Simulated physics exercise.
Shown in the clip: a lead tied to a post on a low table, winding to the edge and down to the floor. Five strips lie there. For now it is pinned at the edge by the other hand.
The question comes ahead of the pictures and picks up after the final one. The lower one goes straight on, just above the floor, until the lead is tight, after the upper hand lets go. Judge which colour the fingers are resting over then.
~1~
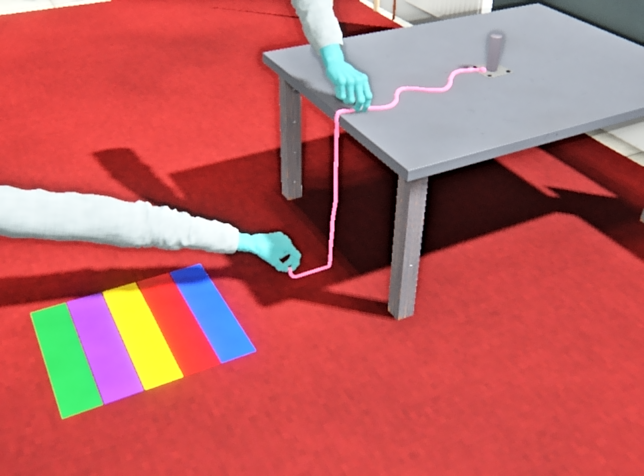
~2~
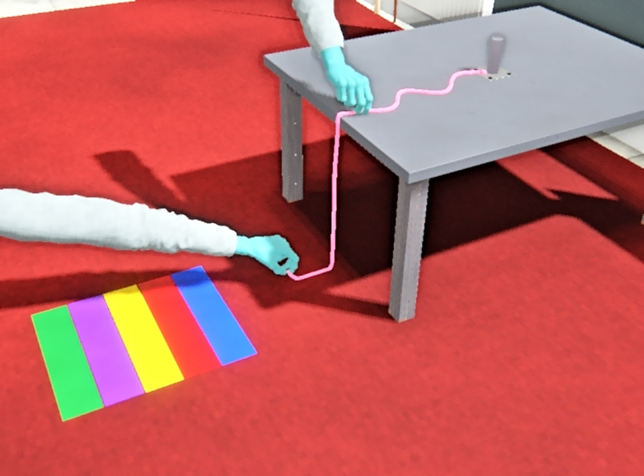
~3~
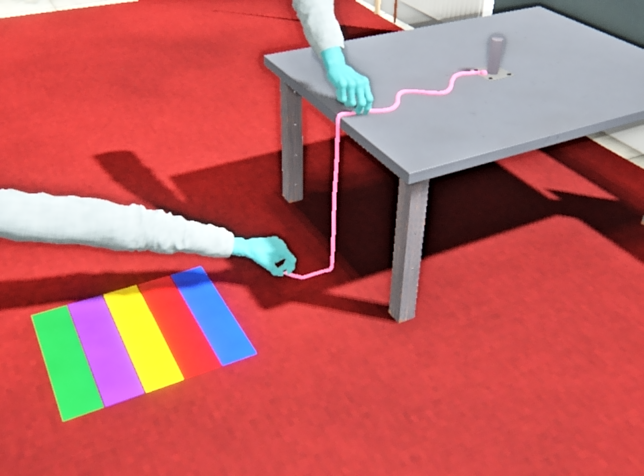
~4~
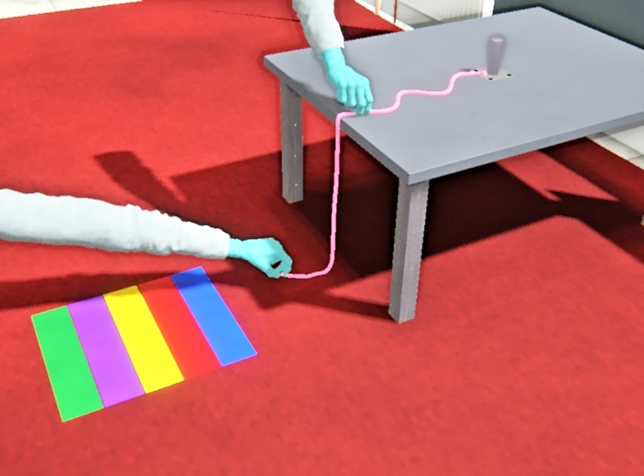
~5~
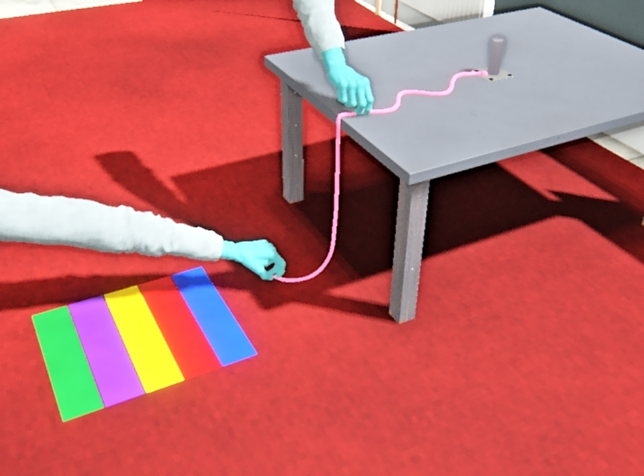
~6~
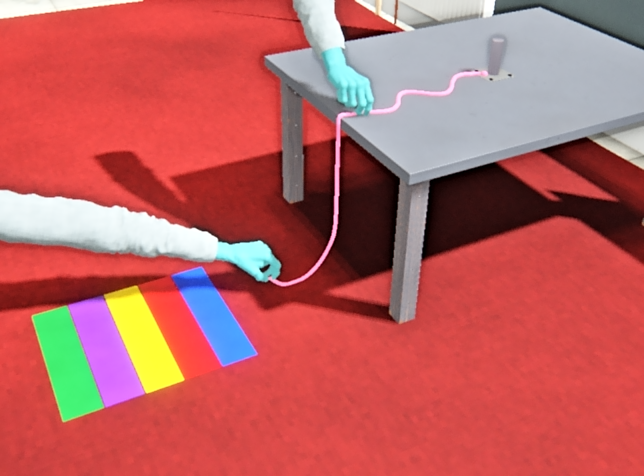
The yellow strip.
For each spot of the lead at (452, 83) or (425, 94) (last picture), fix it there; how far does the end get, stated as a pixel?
Per try (px, approx.): (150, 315), (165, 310).
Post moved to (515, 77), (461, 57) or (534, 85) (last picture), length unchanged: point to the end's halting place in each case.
Somewhere near (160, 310), (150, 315) and (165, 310), in that order.
A little later, end near (216, 295); over blue.
Next, end near (168, 309); over red.
When it is tight, end near (140, 318); over yellow. The yellow one.
